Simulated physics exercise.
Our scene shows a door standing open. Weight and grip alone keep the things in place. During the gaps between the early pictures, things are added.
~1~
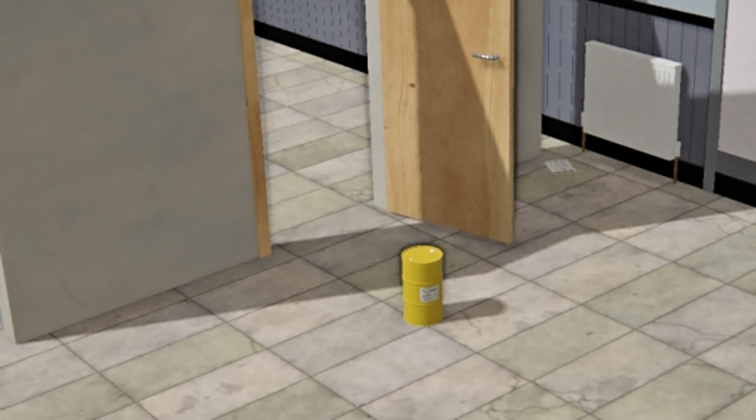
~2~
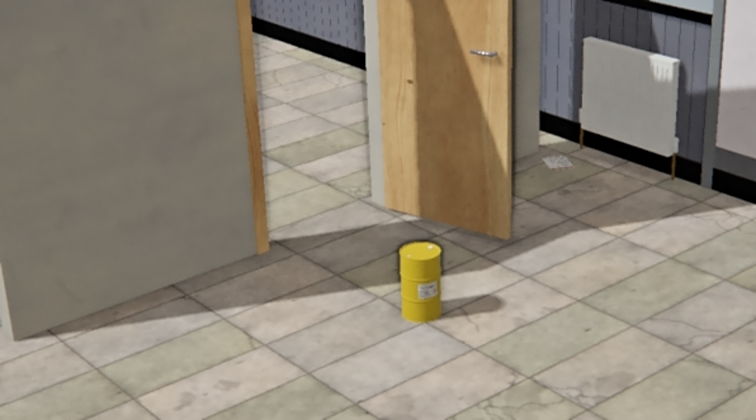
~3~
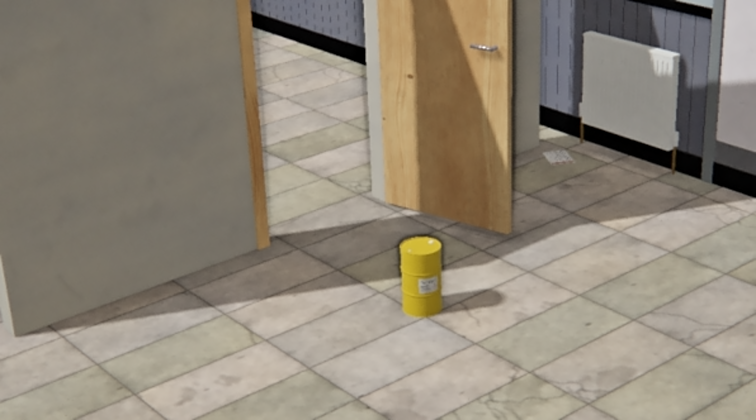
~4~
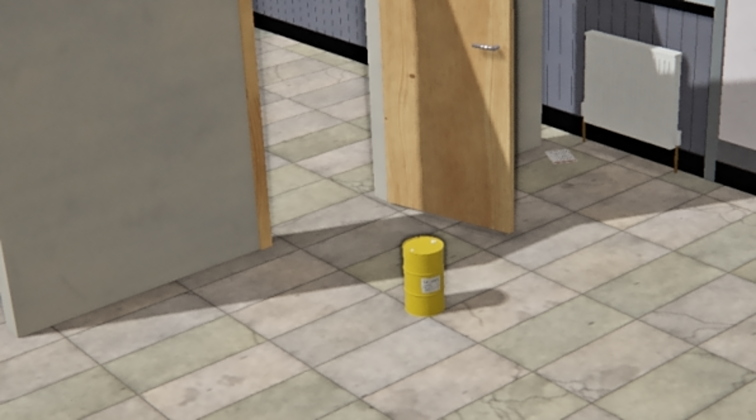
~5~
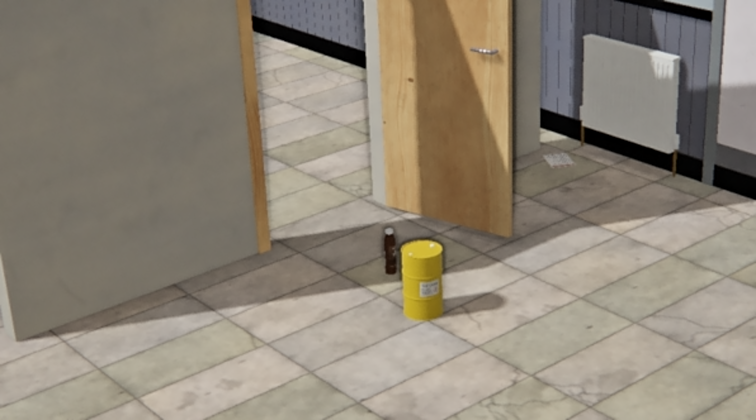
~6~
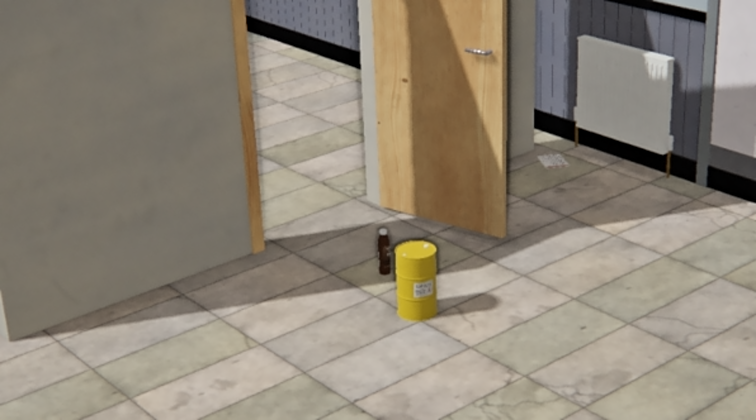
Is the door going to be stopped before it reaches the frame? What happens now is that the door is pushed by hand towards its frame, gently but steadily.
No, my guess is that the door will fill its doorway.
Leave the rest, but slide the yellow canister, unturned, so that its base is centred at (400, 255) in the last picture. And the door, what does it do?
Result: Door is obstructed.
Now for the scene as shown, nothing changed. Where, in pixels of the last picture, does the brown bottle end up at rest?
The object finishes roughly at pixel (342, 273).
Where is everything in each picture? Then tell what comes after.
In the first frame, door wide open and still; yellow canister (423, 286).
In the second frame, door wide open and still; yellow canister (421, 282).
In the third frame, door wide open and still; yellow canister (422, 277).
In the fourth frame, door wide open and still; yellow canister (424, 277).
In the fifth frame, door wide open and still; yellow canister (423, 281).
In the sixth frame, door wide open and still; brown bottle (384, 252); yellow canister (417, 281).
Then, 1.00 s on from there, door at 79°.
Then, 1.70 s on from there, door at 46°; brown bottle turned 16° from how it was put near (370, 254).
Then, 1.90 s on from there, door at 36°; brown bottle turned 63° from how it was put near (353, 265).
Then, 2.40 s on from there, door at 10°; brown bottle on its side near (345, 274).
In the end, door at 0°; toppled on the floor, brown bottle; yellow canister unmoved. At the end, from the last picture's camera, brown bottle near (342, 273).
